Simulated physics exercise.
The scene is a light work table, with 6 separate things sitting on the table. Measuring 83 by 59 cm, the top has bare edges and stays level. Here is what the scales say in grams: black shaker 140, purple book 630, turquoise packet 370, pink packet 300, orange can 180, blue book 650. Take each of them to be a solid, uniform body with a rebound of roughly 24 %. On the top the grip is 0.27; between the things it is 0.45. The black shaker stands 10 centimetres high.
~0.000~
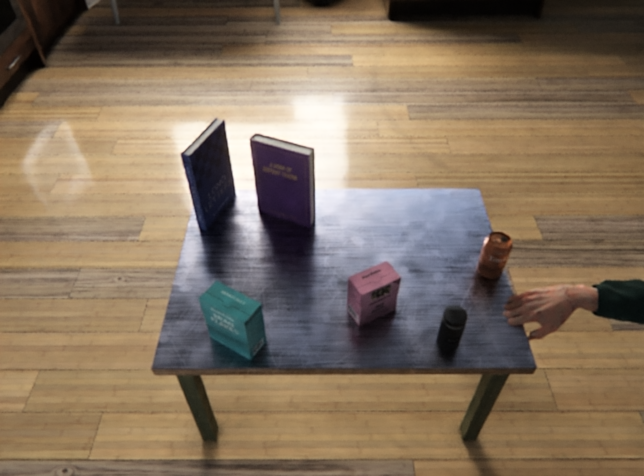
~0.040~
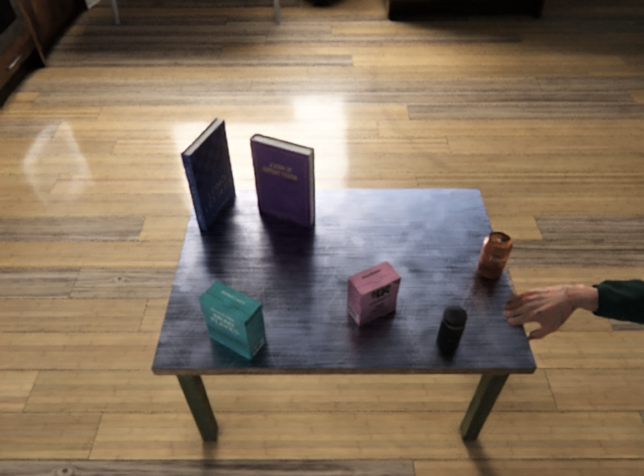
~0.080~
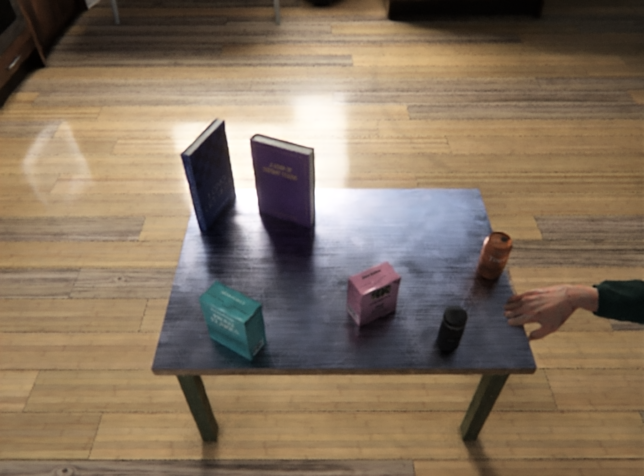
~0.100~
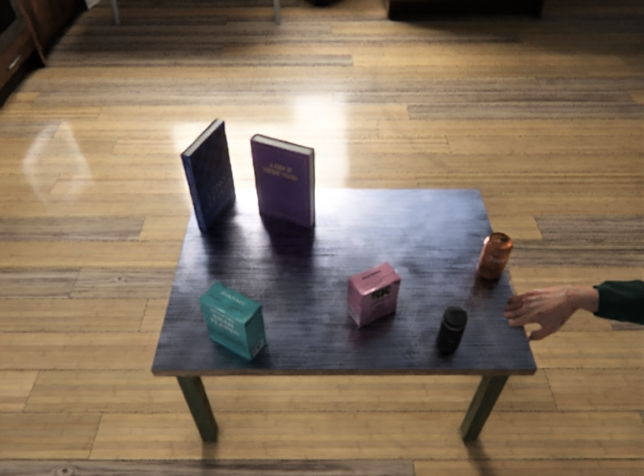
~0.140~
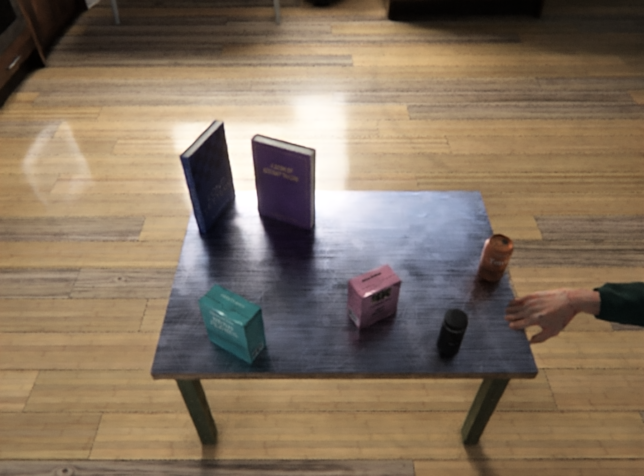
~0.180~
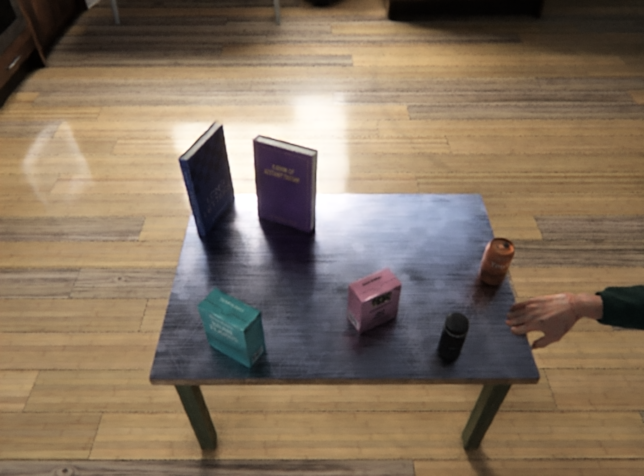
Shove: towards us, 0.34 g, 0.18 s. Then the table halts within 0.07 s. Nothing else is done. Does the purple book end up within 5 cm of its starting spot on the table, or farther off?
Watch it head away from home.
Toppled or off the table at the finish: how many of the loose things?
2.
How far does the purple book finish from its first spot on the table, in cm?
About 14 cm.
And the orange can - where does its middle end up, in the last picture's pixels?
Rest position, about (504, 287) px.
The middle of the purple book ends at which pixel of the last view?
Near (307, 211).
After 0.38 s, table along by 8 cm; purple book 25° off upright near (293, 196); blue book 3° off upright.
After 0.58 s, table along by 8 cm; purple book on its side near (304, 208); blue book 14° off upright; pink packet moved 2 cm.
After 0.78 s, table along by 8 cm; purple book on its side near (307, 211); blue book 47° off upright; pink packet moved 2 cm.
In the end (1.4 s), toppled on the table, purple book and blue book; the other 4 under 5 cm from the start. At the end, from the last picture's camera, purple book near (307, 211).
